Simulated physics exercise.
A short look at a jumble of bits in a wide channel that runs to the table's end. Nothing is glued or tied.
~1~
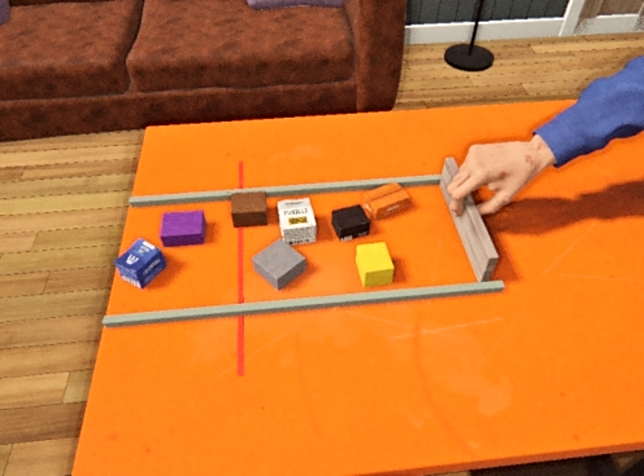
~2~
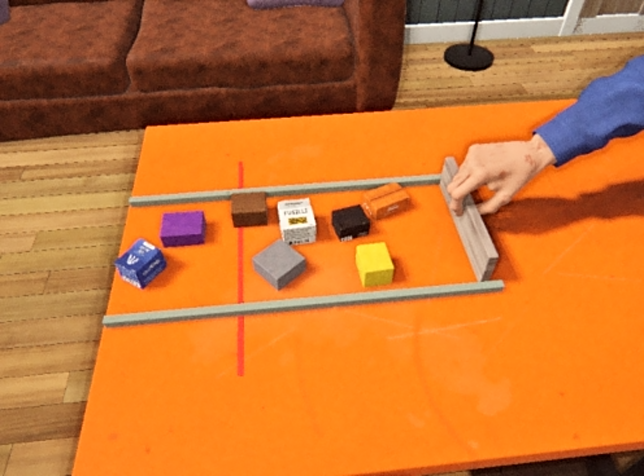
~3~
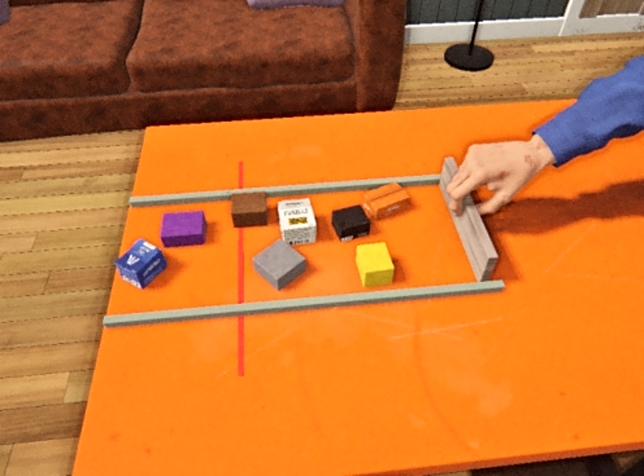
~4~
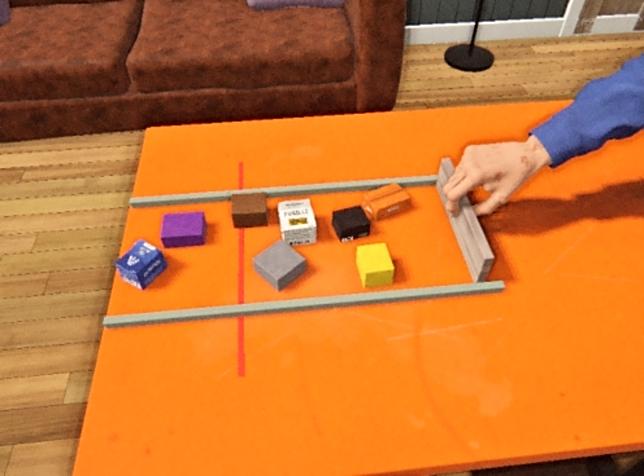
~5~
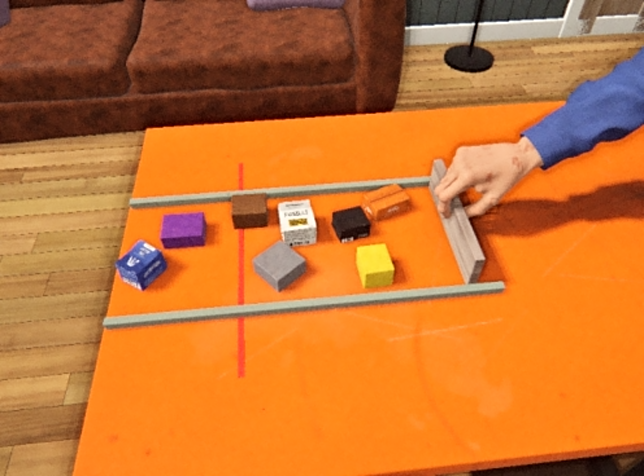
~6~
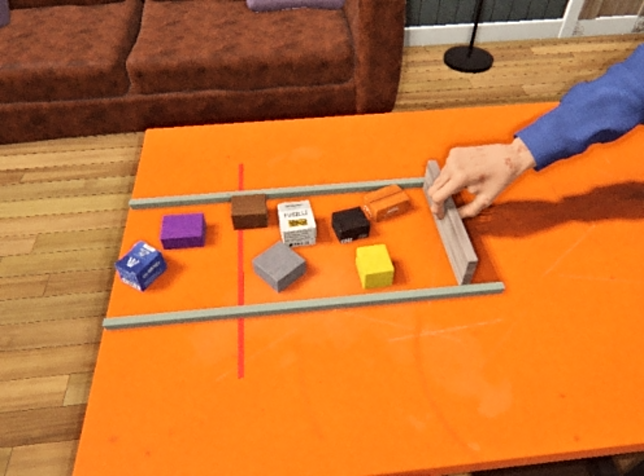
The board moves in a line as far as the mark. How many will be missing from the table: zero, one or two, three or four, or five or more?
Here the number that fall off is zero.
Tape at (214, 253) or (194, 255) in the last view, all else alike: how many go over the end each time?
In that order 0 and 2.
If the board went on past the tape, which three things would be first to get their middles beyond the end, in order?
In order: The purple block, then the blue box, then the brown block.
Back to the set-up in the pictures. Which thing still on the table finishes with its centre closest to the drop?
The blue box ends nearest.
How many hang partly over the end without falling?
The number is 0.
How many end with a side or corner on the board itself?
That makes 3.
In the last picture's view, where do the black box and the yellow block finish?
First (226, 247), then (225, 280).
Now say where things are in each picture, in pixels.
In the first picture, blue box (141, 264); purple block (184, 229); brown block (250, 209); board (466, 217); tape (241, 249).
In the second picture, purple block (184, 229); yellow block (374, 265).
In the third picture, brown block (250, 210); orange box (386, 202).
In the fourth picture, blue box (142, 265); black box (351, 223).
In the fifth picture, purple block (184, 231); white box (297, 223).
In the sixth picture, blue box (142, 266); purple block (184, 231); brown block (250, 212); board (447, 220); tape (241, 251).
Soon after, none off yet; blue box at rest near (142, 266); purple block at rest near (184, 231); brown block at rest near (250, 212).
After that, none off yet; blue box at rest near (142, 266); purple block at rest near (184, 231); brown block displaced a little near (233, 212).
And then, none off yet; blue box at rest near (142, 266); purple block moving near (175, 232); brown block displaced about its own width near (206, 212).
In the end, the number that fall off is zero.
